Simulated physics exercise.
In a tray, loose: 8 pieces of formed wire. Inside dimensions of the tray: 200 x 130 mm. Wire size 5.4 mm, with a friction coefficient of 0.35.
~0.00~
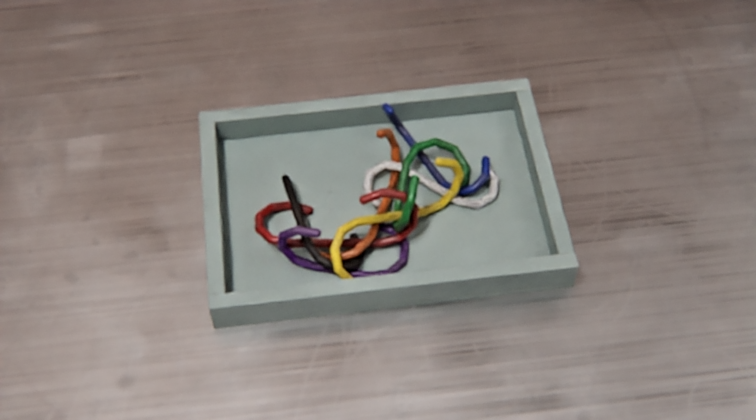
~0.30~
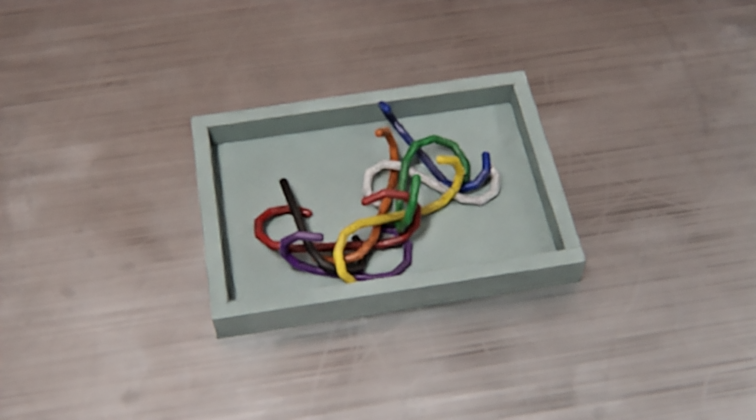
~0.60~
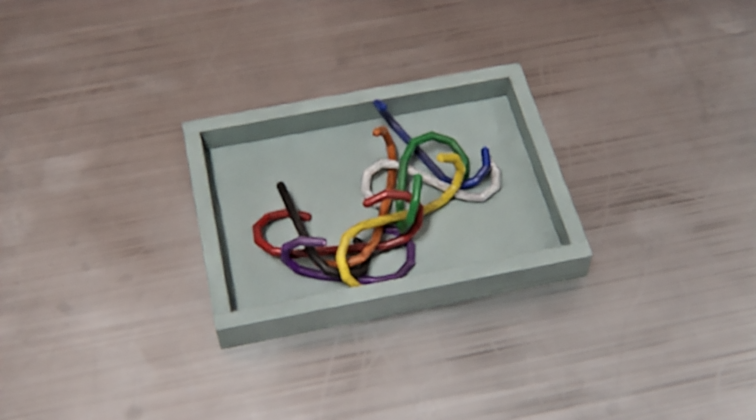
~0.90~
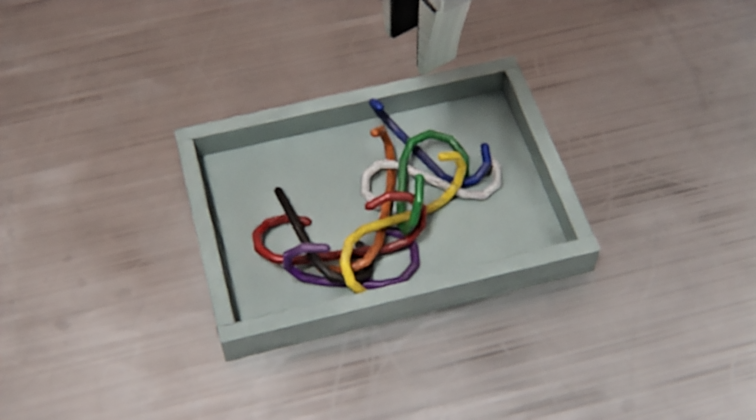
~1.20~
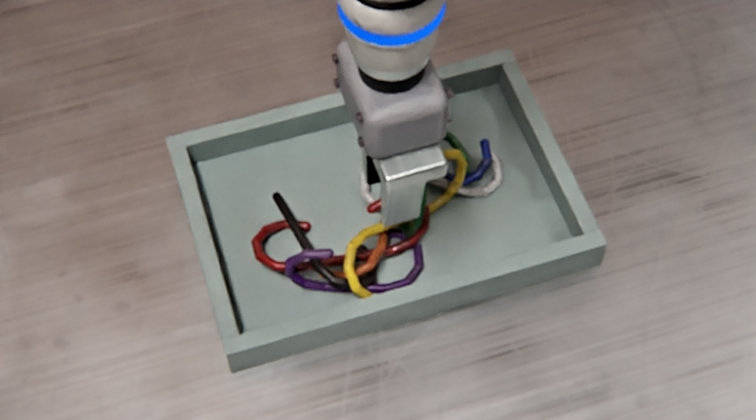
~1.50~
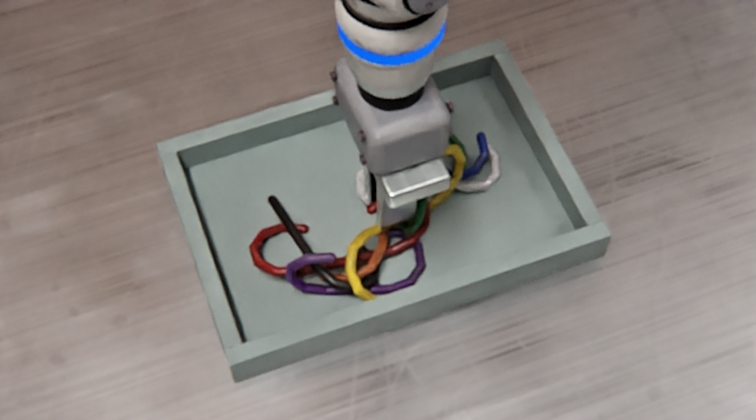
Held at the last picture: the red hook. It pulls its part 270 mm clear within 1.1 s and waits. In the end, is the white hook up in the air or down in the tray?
It goes with it.
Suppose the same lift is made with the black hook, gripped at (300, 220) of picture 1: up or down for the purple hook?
Purple hook up.
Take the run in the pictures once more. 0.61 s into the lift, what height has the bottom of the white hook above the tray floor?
10 mm.
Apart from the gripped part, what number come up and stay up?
5 in all.
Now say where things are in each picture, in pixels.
The first picture shows fingers out of view, 197 mm above the grip; white hook from (377, 203) to (485, 166), passing over orange hook, under blue hook, under yellow hook; red hook from (364, 200) to (309, 210), passing over purple hook, over orange hook, over and under black hook.
The second picture shows fingers out of view, 197 mm above the grip; black hook from (356, 239) to (283, 182), passing over and under purple hook, over and under red hook, over and under orange hook; white hook from (377, 204) to (485, 162), passing over orange hook, under blue hook, under yellow hook.
The third picture shows fingers out of view, 184 mm above the grip; purple hook from (377, 227) to (322, 242), passing under red hook, under orange hook, over and under black hook; orange hook from (311, 249) to (376, 132), passing over purple hook, under red hook, under white hook.
The fourth picture shows fingers (420, 30) 98 mm above the grip; green hook from (464, 178) to (420, 178), passing over purple hook, over and under red hook, over white hook; red hook from (369, 206) to (307, 222), passing over purple hook, over orange hook, over and under black hook.
The fifth picture shows fingers (391, 186) 12 mm above the grip; yellow hook from (390, 298) to (443, 155), passing over purple hook, over and under red hook, over orange hook.
The sixth picture shows fingers (391, 198) closed on the red hook; red hook from (371, 209) to (304, 229).
After 1.83 s, lowest point more than 20 mm over the tray floor, red hook 58 mm, black hook 38 mm, yellow hook 26 mm.
After 2.11 s, lowest point more than 20 mm over the tray floor, red hook 159 mm, black hook 113 mm, green hook 109 mm, orange hook 79 mm, yellow hook 78 mm.
After 2.60 s, lowest point more than 20 mm over the tray floor, red hook 273 mm, green hook 214 mm, black hook 213 mm, orange hook 193 mm, yellow hook 186 mm, white hook 119 mm.
End, hanging red hook 273 mm, green hook 214 mm, black hook 213 mm, orange hook 193 mm, yellow hook 183 mm, white hook 117 mm; the other 2 are down.
